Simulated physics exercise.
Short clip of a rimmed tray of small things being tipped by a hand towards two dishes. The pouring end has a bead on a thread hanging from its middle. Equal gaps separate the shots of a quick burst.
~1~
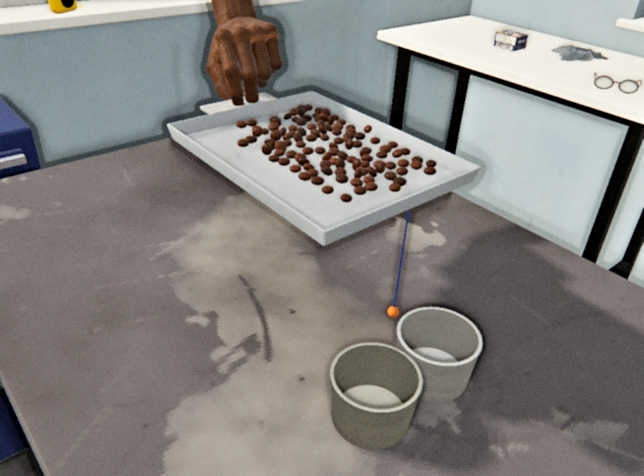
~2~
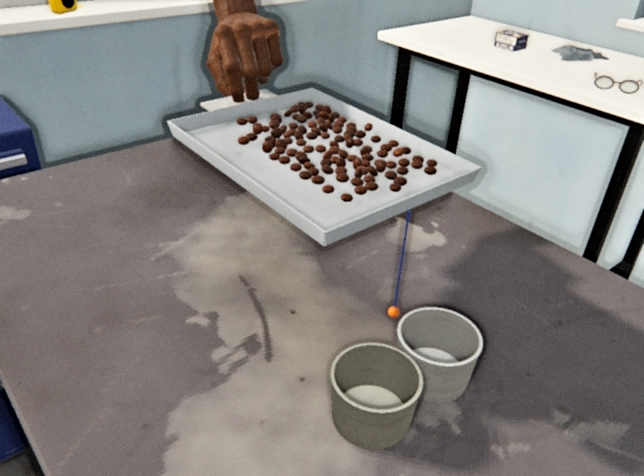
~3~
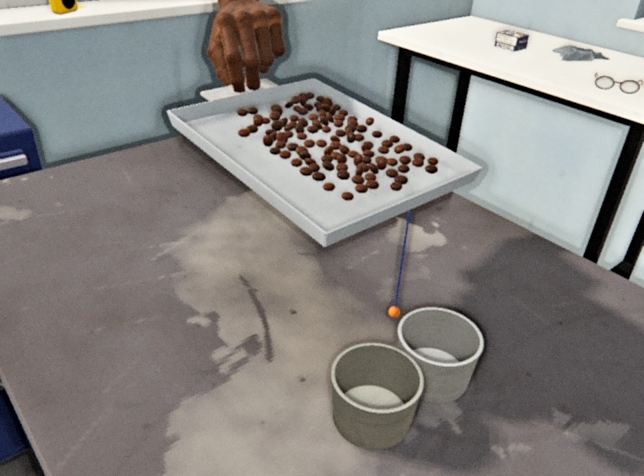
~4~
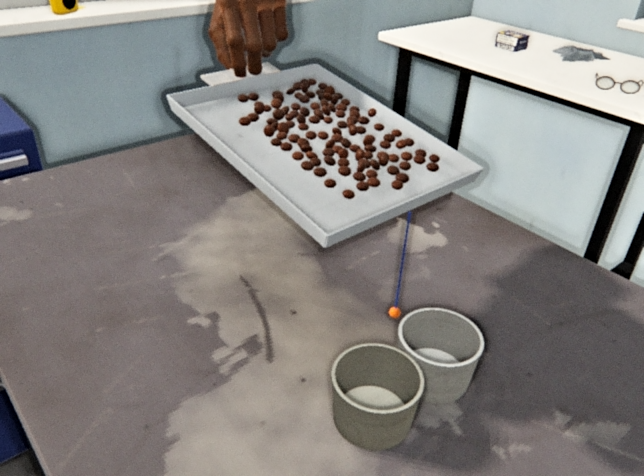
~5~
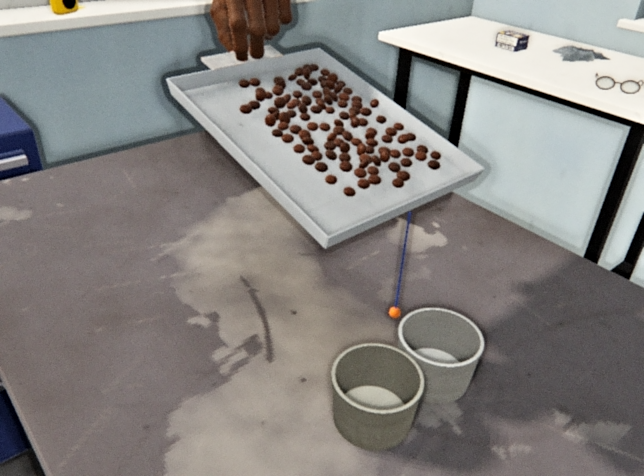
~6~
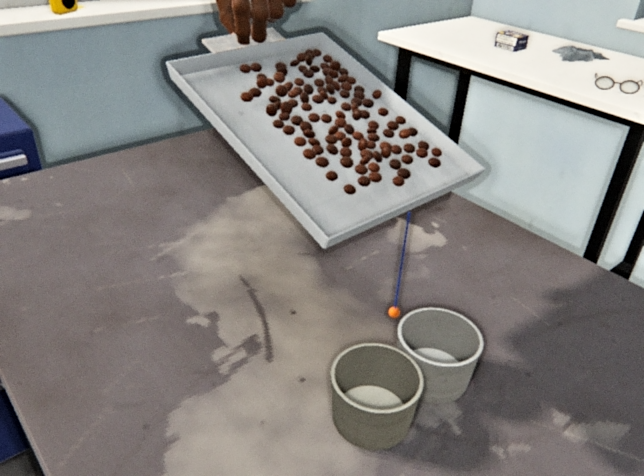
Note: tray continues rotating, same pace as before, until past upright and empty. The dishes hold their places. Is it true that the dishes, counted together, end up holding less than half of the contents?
Most likely the lost part will be a minority.
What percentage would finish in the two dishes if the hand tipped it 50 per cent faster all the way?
Something like 50 percent, give or take.
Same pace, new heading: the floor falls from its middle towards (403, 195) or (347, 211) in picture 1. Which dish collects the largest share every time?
On the first try it's the right-side dish, on the second the left-side dish.
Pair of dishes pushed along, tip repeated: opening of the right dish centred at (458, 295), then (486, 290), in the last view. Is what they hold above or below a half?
Short of half, then short of half.
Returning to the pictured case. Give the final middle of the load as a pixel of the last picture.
Near (422, 389).
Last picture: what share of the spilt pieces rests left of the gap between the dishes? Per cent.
Estimate: Roughly 20 %.
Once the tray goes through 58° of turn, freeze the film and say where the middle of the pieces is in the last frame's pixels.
Near (418, 185).
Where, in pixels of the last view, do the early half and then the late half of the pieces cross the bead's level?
Near (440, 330) to start, and near (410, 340) afterwards.
Soon after the last picture, tray tipped steeply; nearly all on the tray; a stray few in the air.
A little later, tray tipped right over; about half on the tray; a small part in the left dish; about a quarter in the right dish; a small part outside both; a small part in the air.
Later still, tray tipped past a quarter turn; about a third in the left dish; about a third in the right dish; about a quarter outside both.
At rest, tray tipped past a quarter turn; about a third in the left dish; about a third in the right dish; about a quarter outside both.
